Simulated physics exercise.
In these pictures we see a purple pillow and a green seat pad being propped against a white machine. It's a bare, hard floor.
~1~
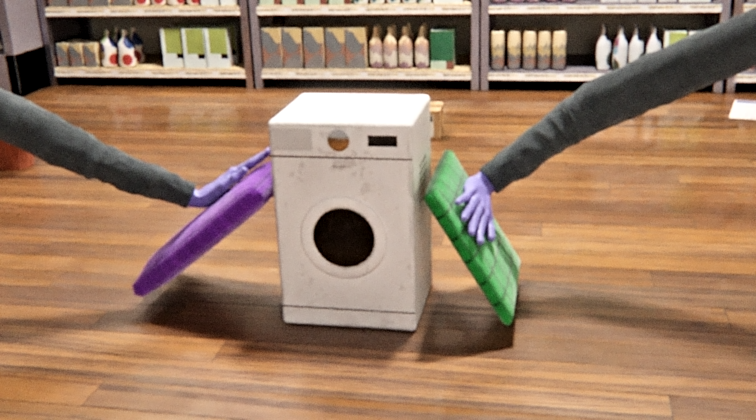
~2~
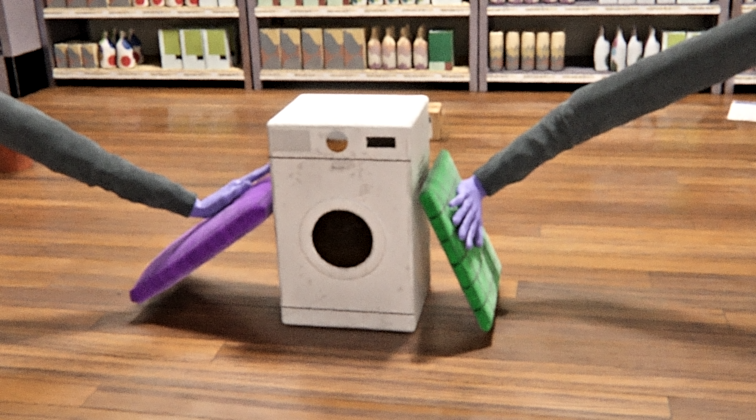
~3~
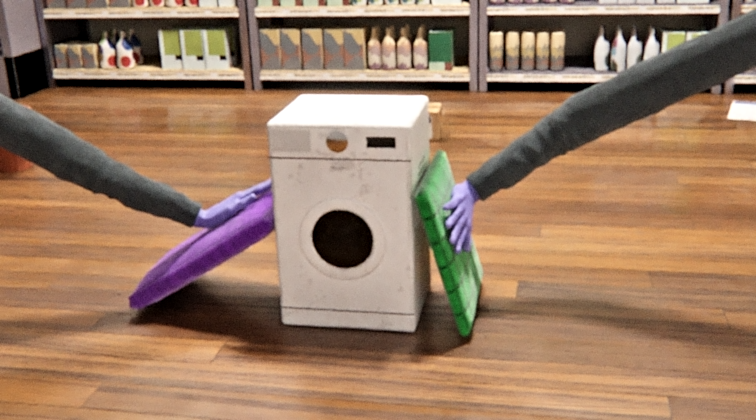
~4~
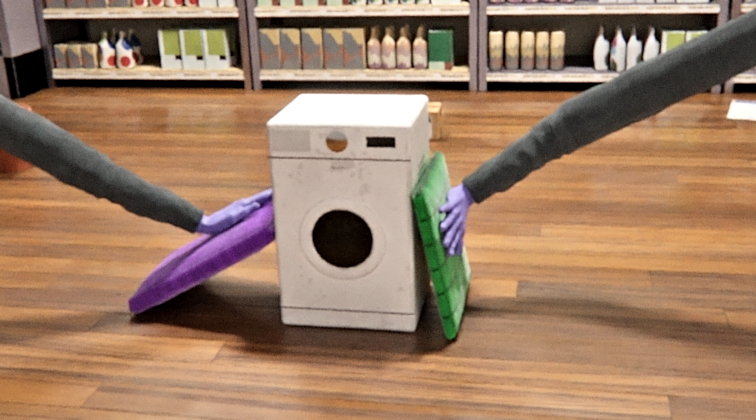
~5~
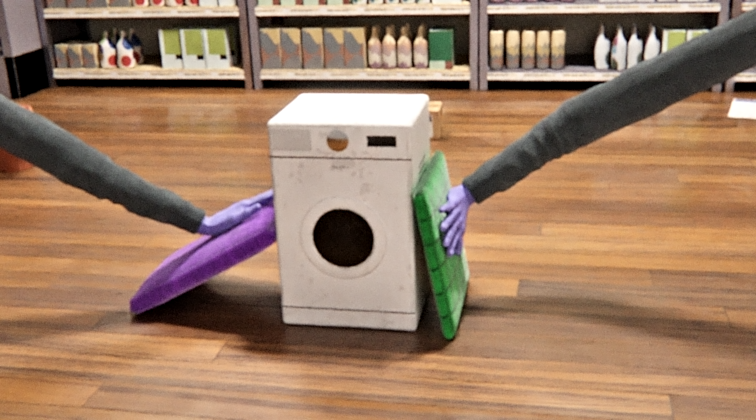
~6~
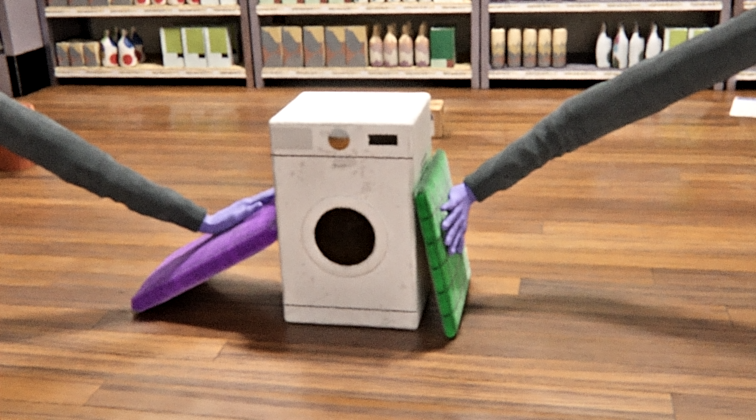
On a wooden floor, gloved hands lean a purple pillow and green pad against a washer.
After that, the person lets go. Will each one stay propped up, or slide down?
The purple pillow slides down; the green seat pad stays propped up.
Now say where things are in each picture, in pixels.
The first picture shows pillow foot (138, 292), head (257, 195); seat pad foot (508, 321), head (428, 196).
The second picture shows pillow foot (135, 298); seat pad foot (486, 327).
The third picture shows pillow foot (134, 304); seat pad foot (465, 332).
The fourth picture shows pillow foot (133, 308); seat pad foot (450, 335).
The fifth picture shows pillow foot (134, 308); seat pad foot (449, 335).
The sixth picture shows pillow foot (136, 307), head (271, 236), at a low slant; seat pad foot (450, 333), head (419, 196), almost upright.
Then, 0.30 s after the last picture, pillow flat on the floor near (213, 281); seat pad leaning near (444, 239).
At rest, pillow flat on the floor near (216, 280); seat pad leaning near (444, 239). The purple pillow slides down flat and the green seat pad keeps leaning.
